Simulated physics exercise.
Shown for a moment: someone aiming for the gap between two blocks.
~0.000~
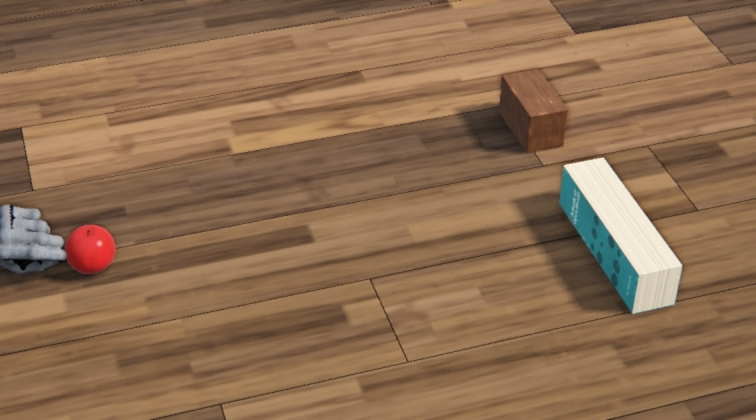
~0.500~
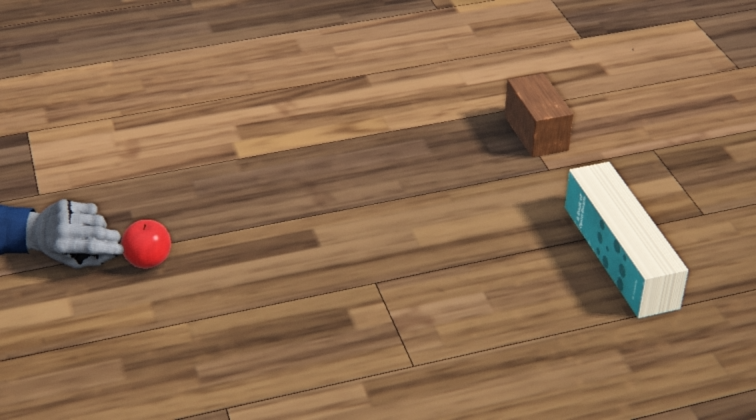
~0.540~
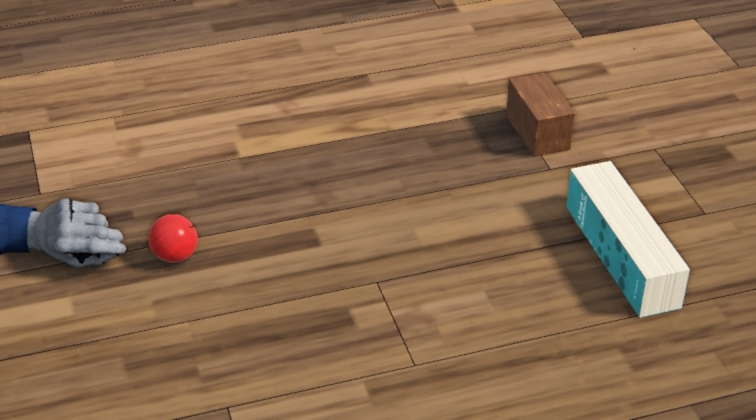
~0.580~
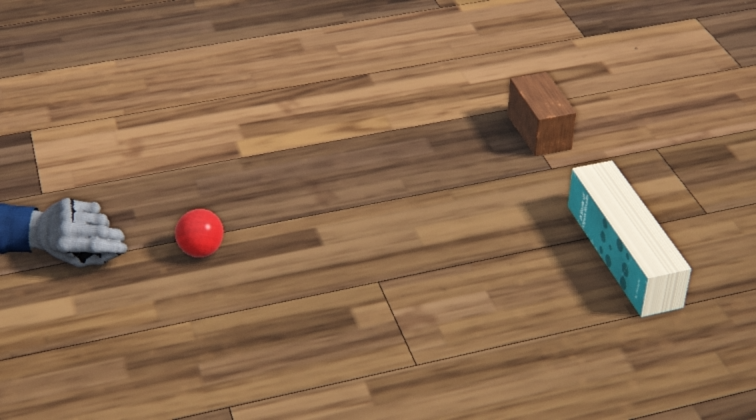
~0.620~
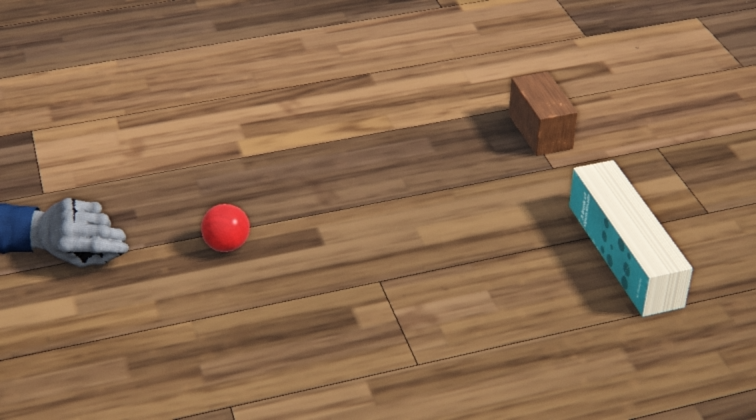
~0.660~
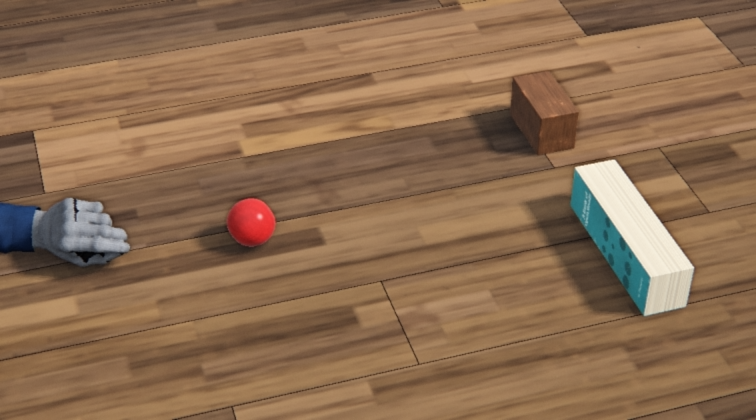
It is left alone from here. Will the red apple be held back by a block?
No, it gets past.
By 1.14 s, red apple heading on near (520, 169).
By 1.72 s, red apple heading on.
When it is over (2.3 s), the red apple gets between the blocks.
